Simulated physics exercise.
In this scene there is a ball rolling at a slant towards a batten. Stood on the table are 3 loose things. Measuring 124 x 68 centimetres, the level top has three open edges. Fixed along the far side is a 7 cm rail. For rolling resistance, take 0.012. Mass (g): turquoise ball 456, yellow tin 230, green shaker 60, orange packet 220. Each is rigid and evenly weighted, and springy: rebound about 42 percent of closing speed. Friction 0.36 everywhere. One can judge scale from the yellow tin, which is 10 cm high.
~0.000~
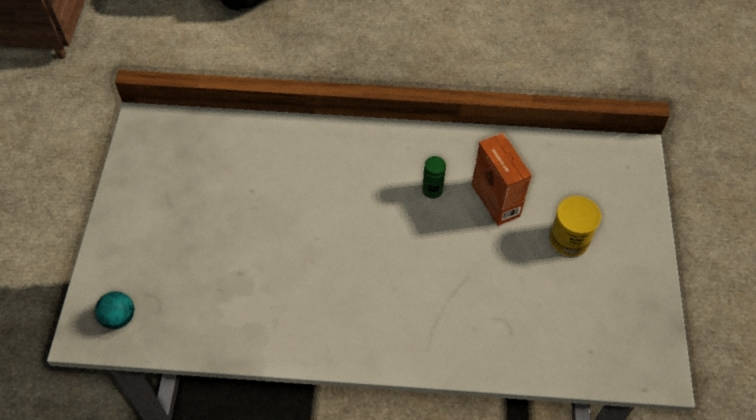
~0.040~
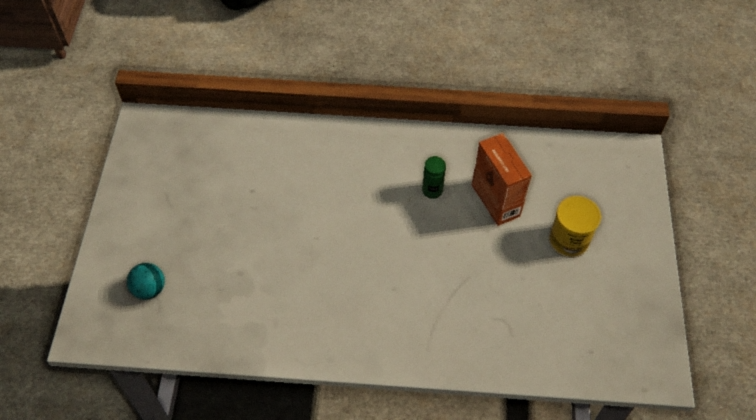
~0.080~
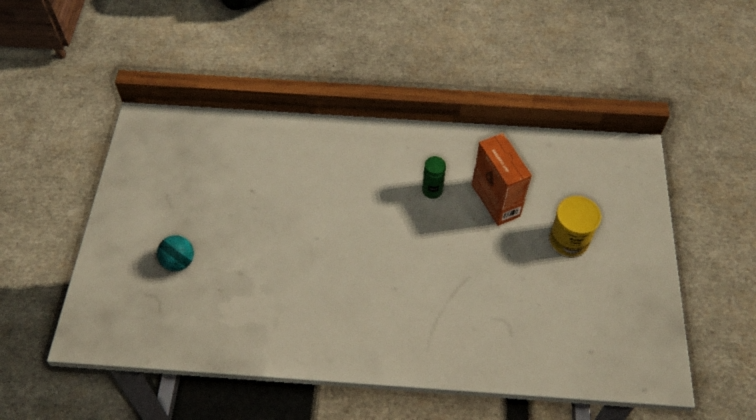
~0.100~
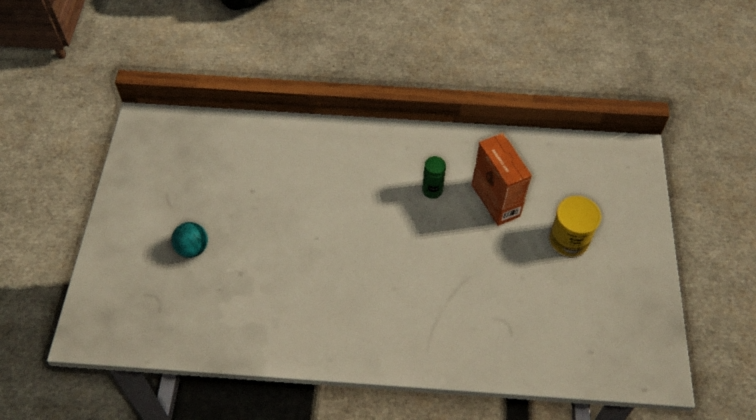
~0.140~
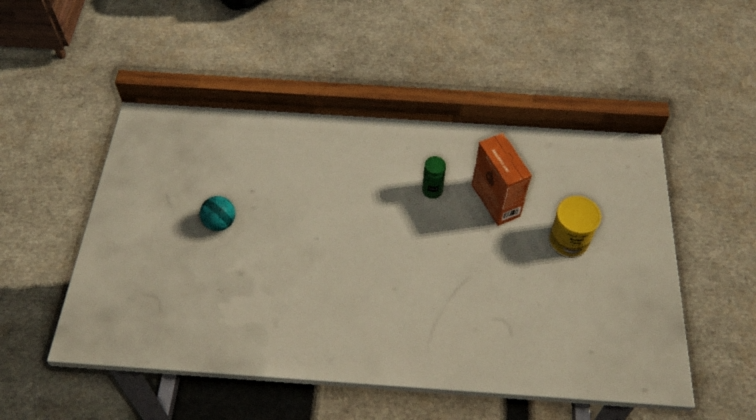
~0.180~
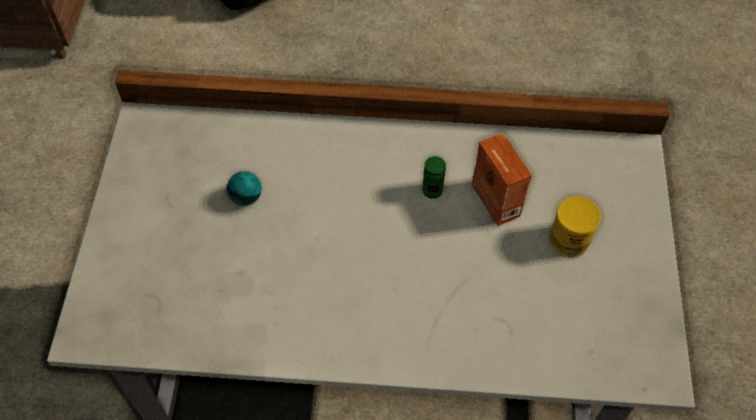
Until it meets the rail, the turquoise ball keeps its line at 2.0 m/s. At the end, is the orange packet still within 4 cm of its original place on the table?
Displaced.
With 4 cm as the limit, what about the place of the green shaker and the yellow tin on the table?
First the green shaker: It departs its position; then the yellow tin: It stays in position.
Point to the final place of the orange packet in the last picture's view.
You'll find it at about (545, 196).
After 0.38 s, turquoise ball near (348, 135).
After 0.68 s, turquoise ball near (460, 170); green shaker leaning 29°.
After 0.88 s, turquoise ball near (500, 173); orange packet slid 8 cm near (538, 193); green shaker on its side.
After 1.58 s, turquoise ball near (557, 151); orange packet slid 10 cm near (545, 196); green shaker on its side.
At rest (3.4 s), tipped over on the table, green shaker; not toppled but over 4 cm from the start, orange packet; yellow tin in place, give or take 4 cm. Seen from the same camera at the end, orange packet near (545, 196).
